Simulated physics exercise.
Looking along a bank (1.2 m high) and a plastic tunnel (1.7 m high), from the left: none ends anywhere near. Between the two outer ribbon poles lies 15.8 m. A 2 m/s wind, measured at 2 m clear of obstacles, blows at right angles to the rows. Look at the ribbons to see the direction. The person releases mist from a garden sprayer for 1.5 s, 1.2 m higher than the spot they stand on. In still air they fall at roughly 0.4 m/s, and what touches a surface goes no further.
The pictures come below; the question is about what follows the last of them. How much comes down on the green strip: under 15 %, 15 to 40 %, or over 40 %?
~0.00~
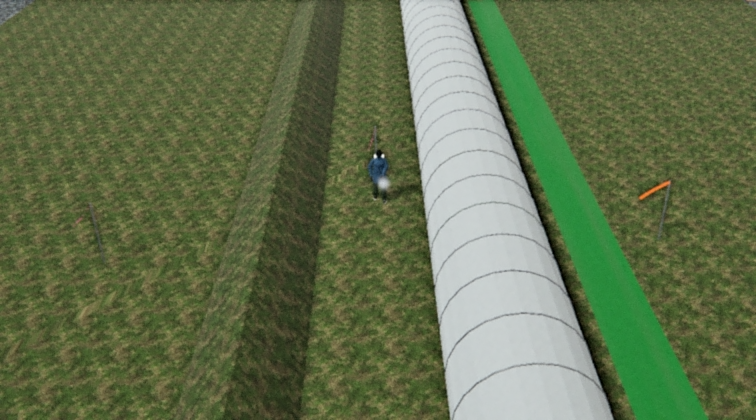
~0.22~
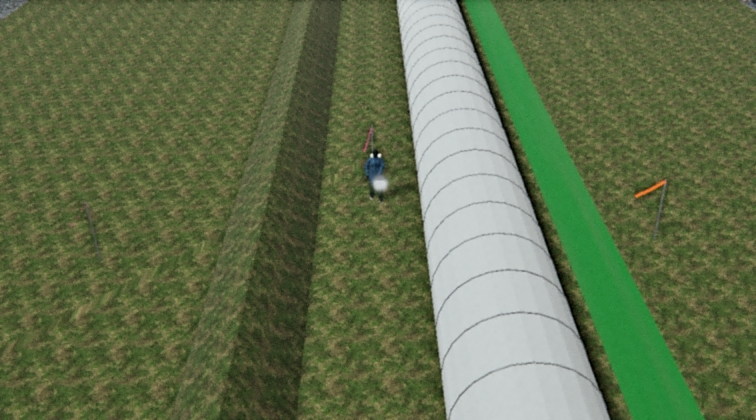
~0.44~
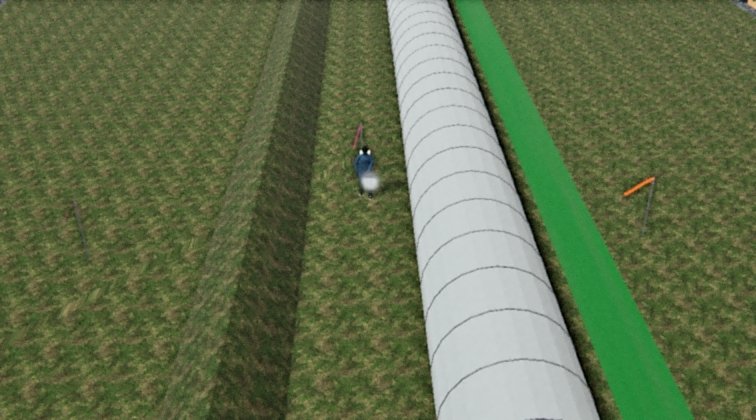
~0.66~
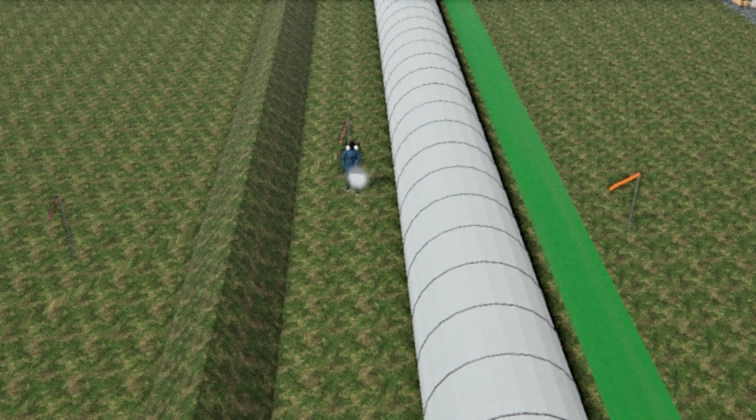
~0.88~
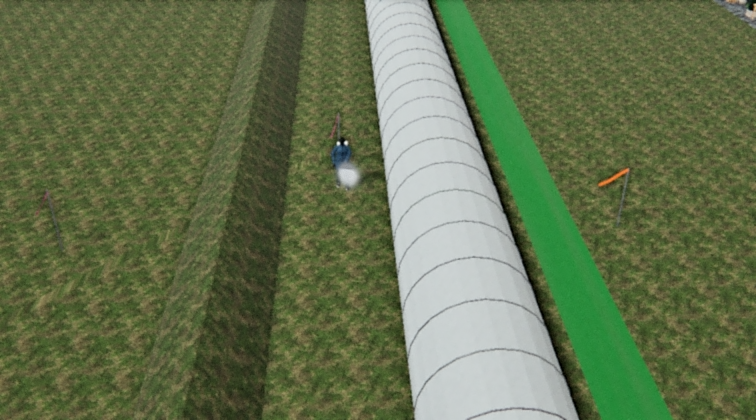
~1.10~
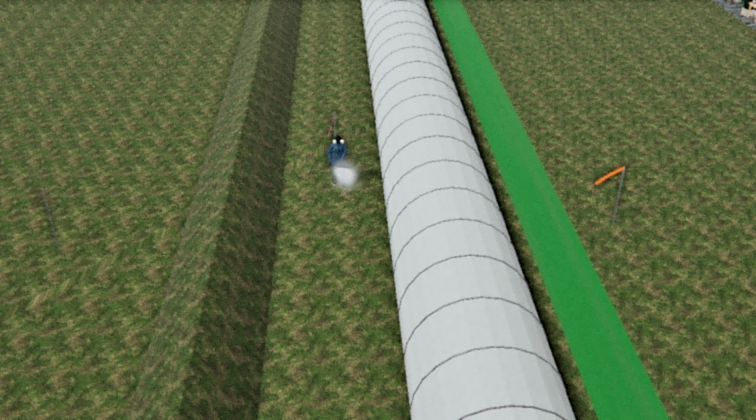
It gets not even 15 %.
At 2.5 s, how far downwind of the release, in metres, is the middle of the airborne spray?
Roughly 0.0 m.
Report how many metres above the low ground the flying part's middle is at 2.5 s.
I'd put it near 0.8 metres.
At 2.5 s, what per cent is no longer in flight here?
It comes to around 3 per cent.
After 2.5 s, 97 % is in the air or yet to come; 0 % lies on the green strip; the middle of what still flies is 0.8 m above the low ground, near (350, 179).
After 4.0 s, 69 % is in the air or yet to come; 0 % lies on the green strip; the middle of what still flies is 0.6 m above the low ground, near (358, 185).
After 8.0 s, 14 % is in the air or yet to come; 0 % lies on the green strip; the middle of what still flies is 0.5 m above the low ground, near (369, 188).
After 20.0 s, 1 % is in the air or yet to come; 0 % lies on the green strip.
After 45.0 s, 0 % is in the air or yet to come; 0 % lies on the green strip.
